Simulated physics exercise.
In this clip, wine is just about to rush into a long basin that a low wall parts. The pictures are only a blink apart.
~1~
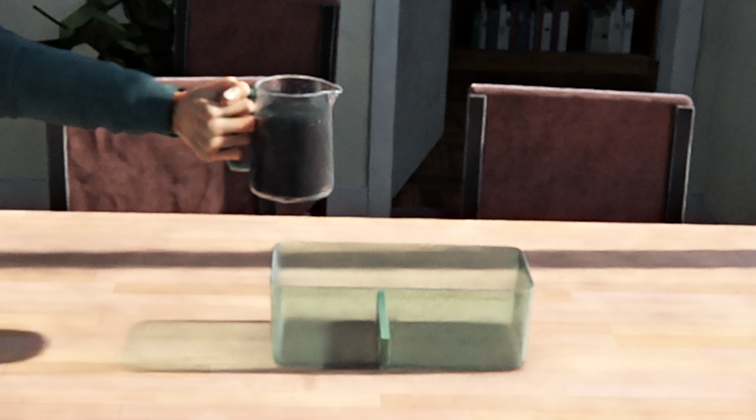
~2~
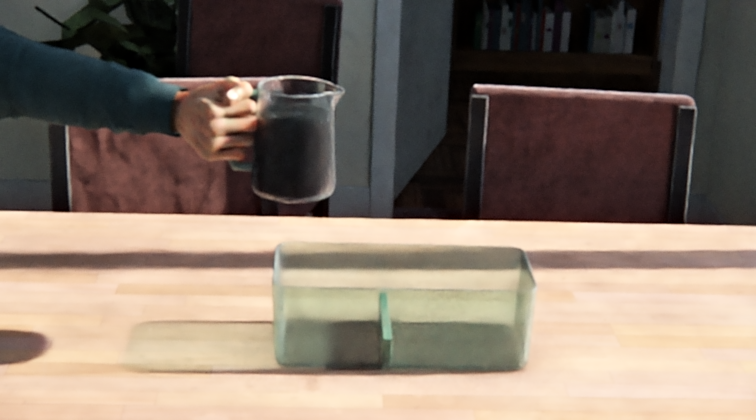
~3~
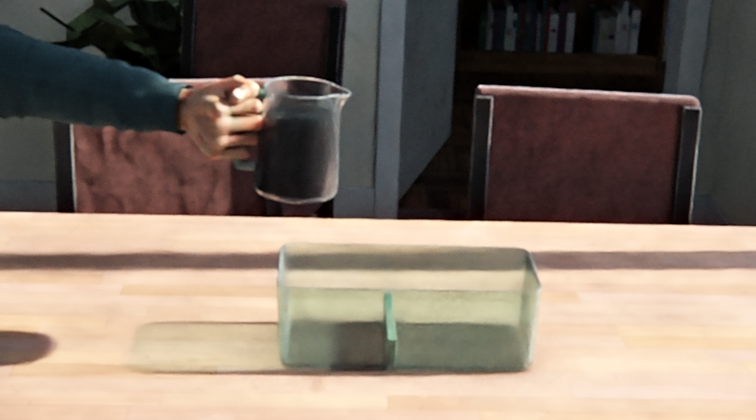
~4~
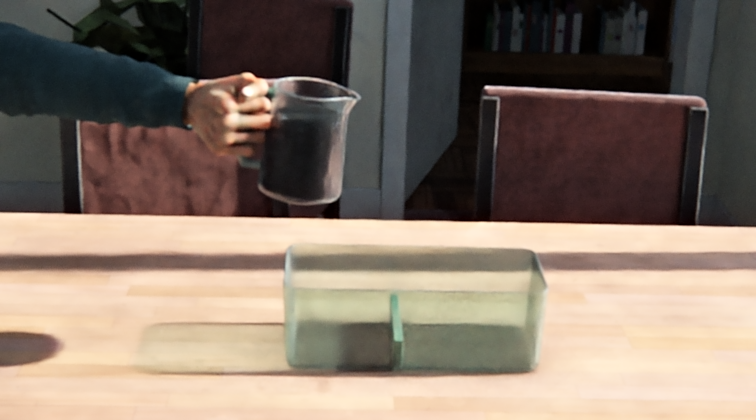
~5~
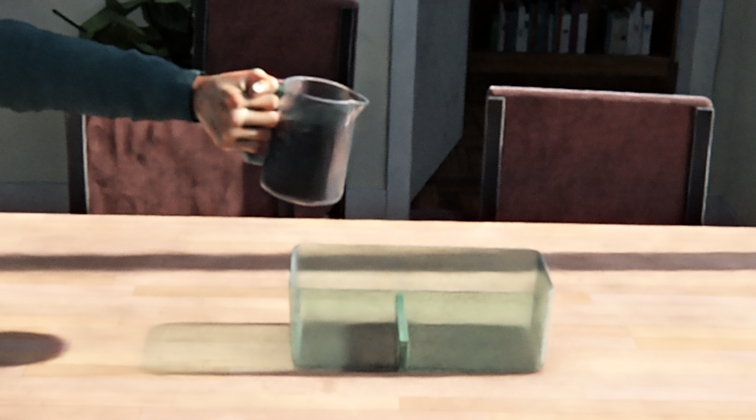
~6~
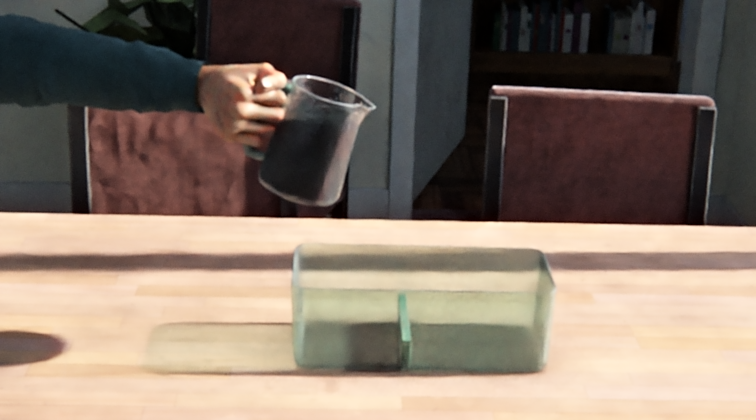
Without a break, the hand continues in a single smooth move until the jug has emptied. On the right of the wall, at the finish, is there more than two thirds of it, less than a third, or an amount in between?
There is more than two thirds of it there.
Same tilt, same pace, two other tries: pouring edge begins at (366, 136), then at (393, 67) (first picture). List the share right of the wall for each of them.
First about 95, then 90 per cent.
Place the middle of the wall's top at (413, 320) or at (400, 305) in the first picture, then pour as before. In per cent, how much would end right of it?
40 per cent, then 65 per cent, roughly.
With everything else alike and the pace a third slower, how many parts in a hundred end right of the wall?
Around 90 percent.
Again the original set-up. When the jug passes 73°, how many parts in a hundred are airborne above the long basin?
That works out near 10 percent.
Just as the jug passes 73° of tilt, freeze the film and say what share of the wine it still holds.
My estimate is close to 90 percent remaining.
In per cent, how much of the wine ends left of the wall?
About 10 per cent.
A moment on, the jug is tipped part way and 90 per cent is still to pour, 0 is left of the wall and 0 right of it.
Next, the jug is tipped right over and 40 per cent is still to pour, 0 is left of the wall and 33 right of it.
Then the jug is tipped right over and 8 per cent is still to pour, 4 is left of the wall and 79 right of it.
Later the jug is tipped right over and 1 per cent is still to pour, 6 is left of the wall and 91 right of it.
In the end 8 per cent lies left of the wall, 91 right of it and 1 outside.
